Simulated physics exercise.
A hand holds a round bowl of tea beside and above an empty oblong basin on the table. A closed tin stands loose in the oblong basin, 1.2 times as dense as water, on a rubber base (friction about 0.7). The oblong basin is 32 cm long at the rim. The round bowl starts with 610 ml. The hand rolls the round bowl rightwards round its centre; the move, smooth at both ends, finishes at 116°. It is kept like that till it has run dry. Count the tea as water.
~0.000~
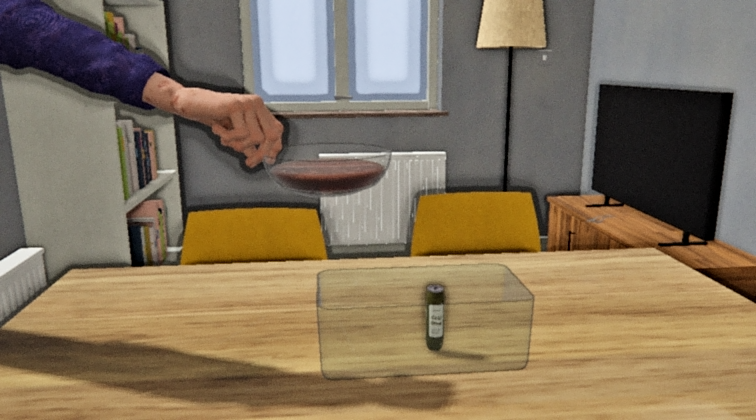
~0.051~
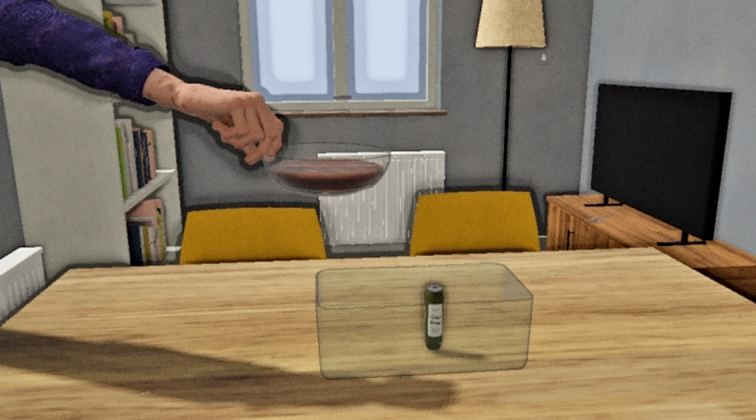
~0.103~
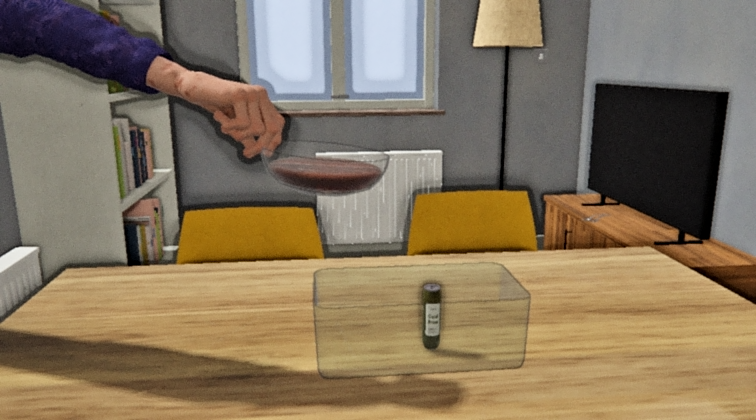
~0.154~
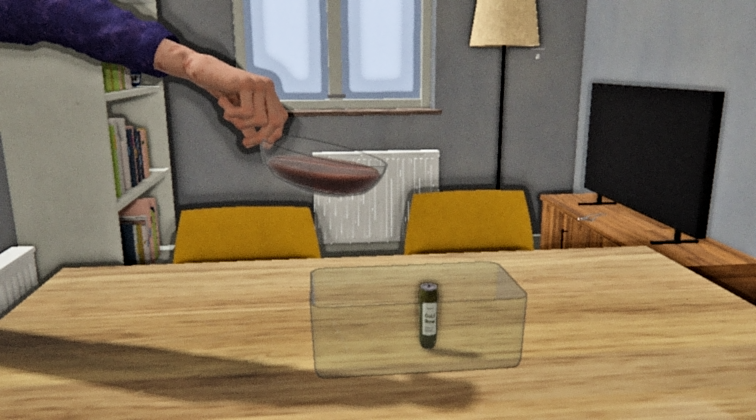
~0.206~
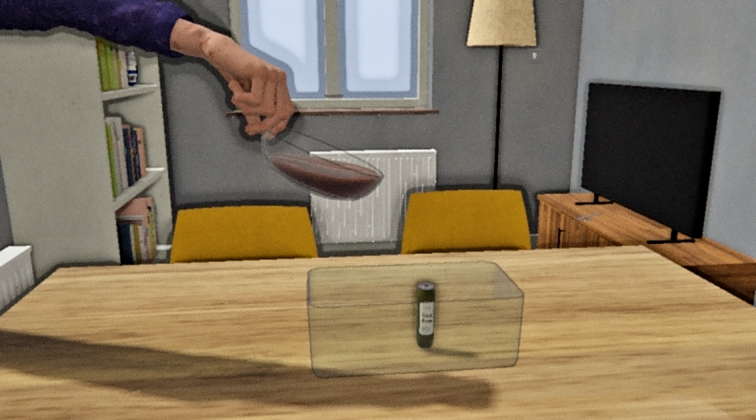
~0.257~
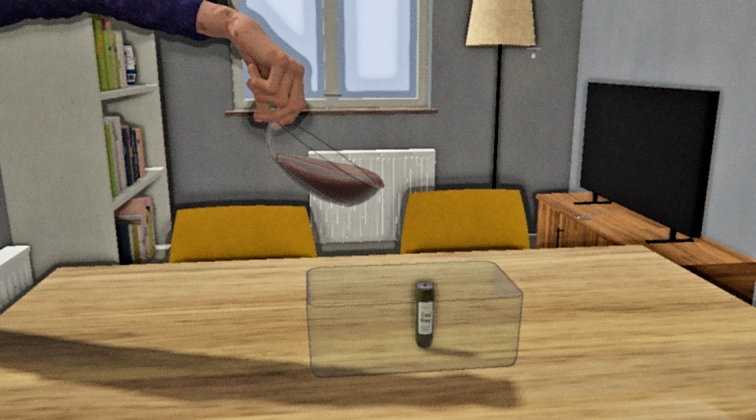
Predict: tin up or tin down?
The tin falls.
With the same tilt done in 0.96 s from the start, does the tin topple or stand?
The tin keeps standing.
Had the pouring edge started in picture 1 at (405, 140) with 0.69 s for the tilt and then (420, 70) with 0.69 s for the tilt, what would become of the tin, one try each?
First it remains upright; then it topples.
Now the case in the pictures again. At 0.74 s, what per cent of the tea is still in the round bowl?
Some 0 per cent.
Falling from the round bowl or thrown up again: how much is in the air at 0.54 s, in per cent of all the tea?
About 32 per cent.
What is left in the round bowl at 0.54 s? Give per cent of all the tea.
Near 1 in a hundred.
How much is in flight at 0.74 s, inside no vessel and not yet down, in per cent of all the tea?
Near 3 in a hundred.
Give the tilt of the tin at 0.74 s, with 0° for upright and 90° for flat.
About 10°.
Then, 0.54 s in, the tilt is 102° and 1 per cent is still to pour; the tin stands where it began.
Then, 0.74 s in, the tilt is 116° and 0 per cent is still to pour; the tin leans 12°.
Then, 0.96 s in, the tilt is 116° and 0 per cent is still to pour; the tin leans 37°.
Then, 1.19 s in, the tilt is 116° and 0 per cent is still to pour; the tin lies on its side.
Finally, the tin lies on its side.
